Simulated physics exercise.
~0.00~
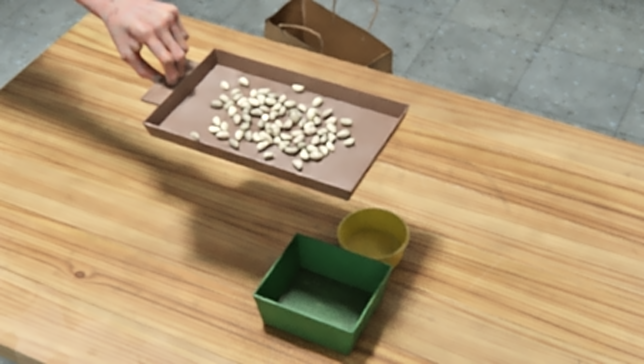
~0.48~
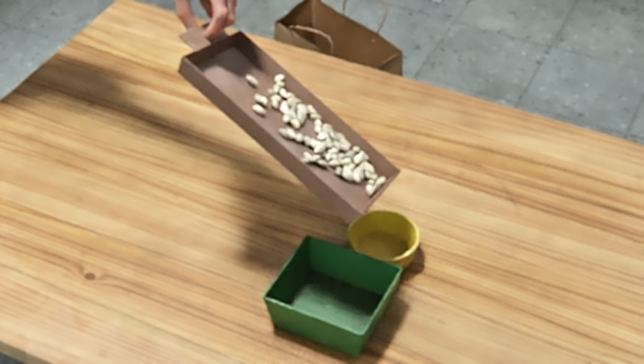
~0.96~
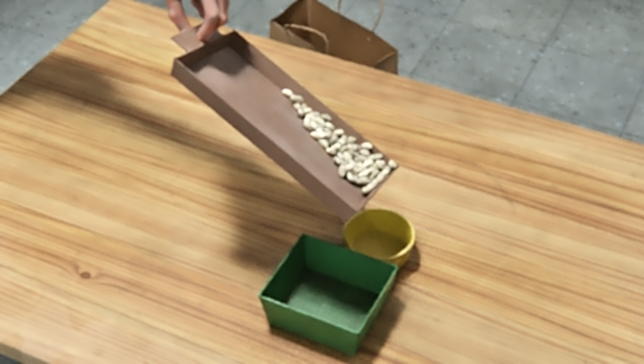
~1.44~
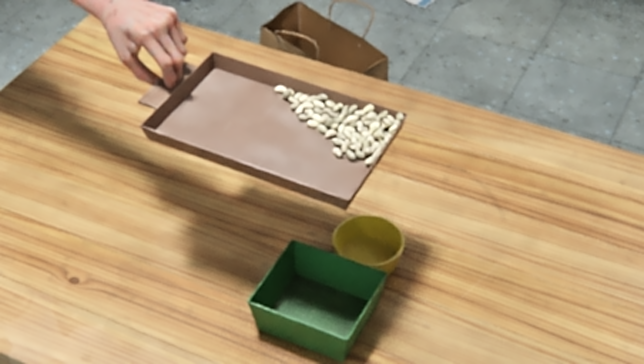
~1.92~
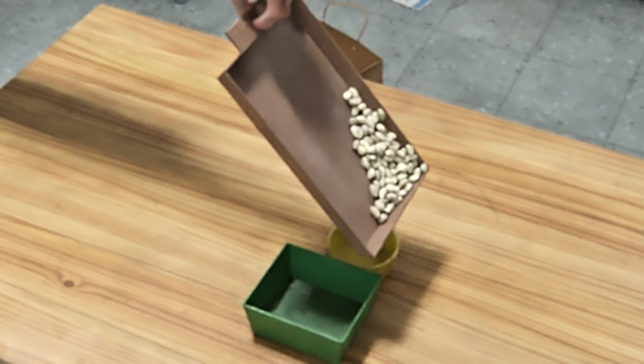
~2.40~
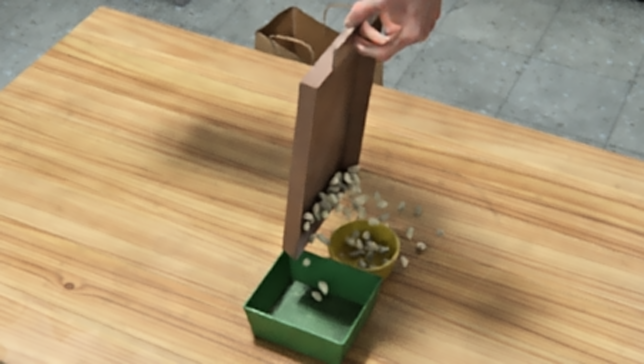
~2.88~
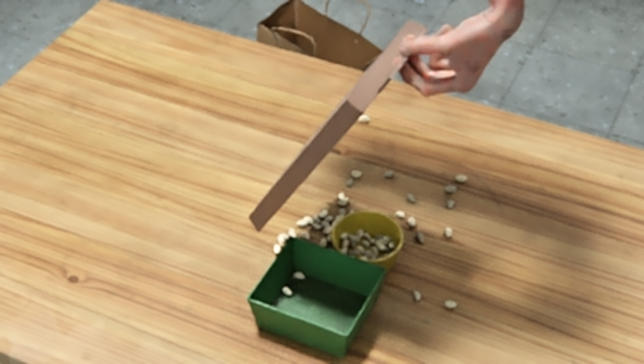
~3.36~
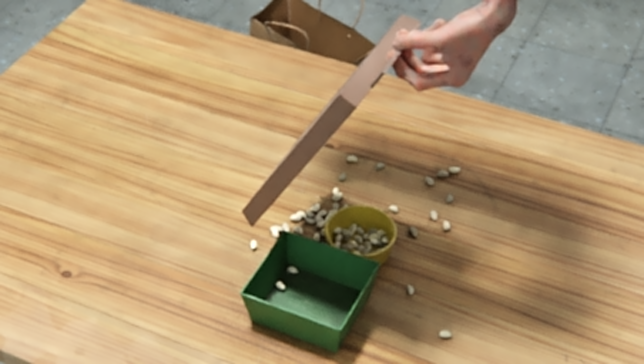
A hand tipped a brown tray of white beans to the right, levelled it, then tilted it steeply until they spilled out, some landing in the yellow dish, a few in the green tin, and most scattered across the wooden table.
